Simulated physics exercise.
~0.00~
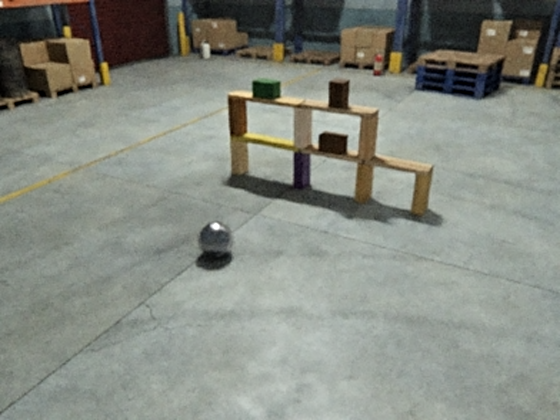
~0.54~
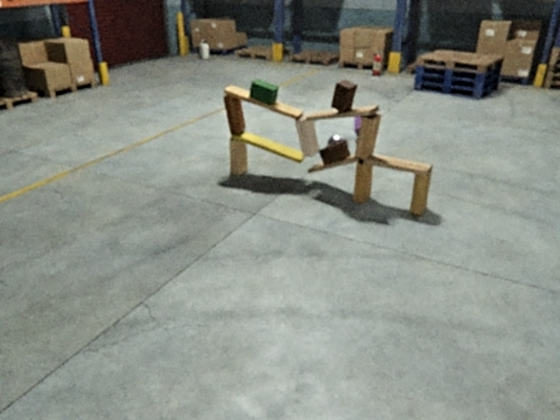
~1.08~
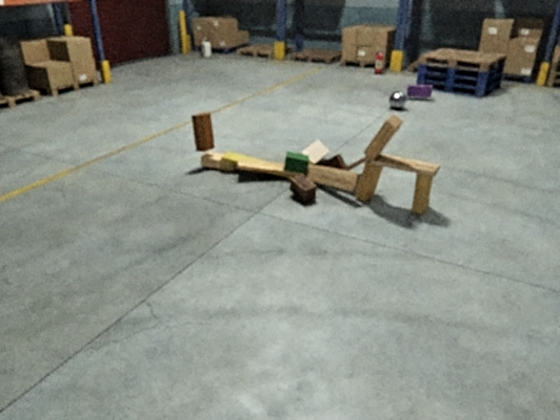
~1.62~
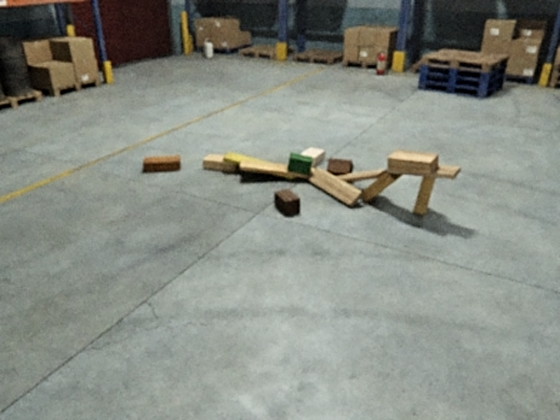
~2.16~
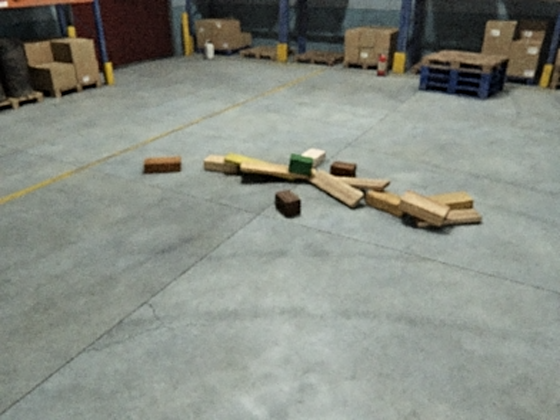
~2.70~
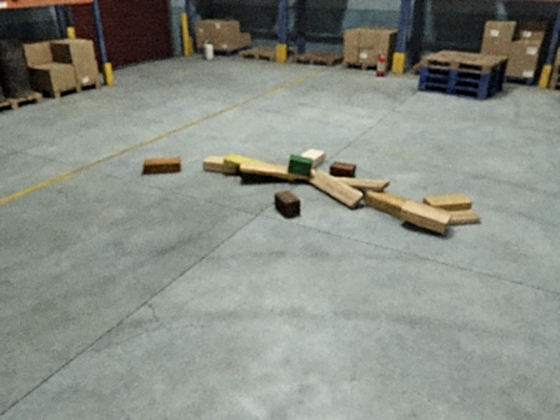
At the start, a steel ball sits on a warehouse floor before a low frame of wooden posts and planks, with a green block and a dark brown one on top. The ball rolls away to the right and knocks out the purple post, and the middle of the frame sags. The upper planks collapse, dropping the green block onto the heap, while the ball and purple post travel toward the back and then go out of sight. A post still standing at the left topples, and the right-hand section leans and falls. Finally everything left in view lies flat or heaped, the yellow plank down among it.
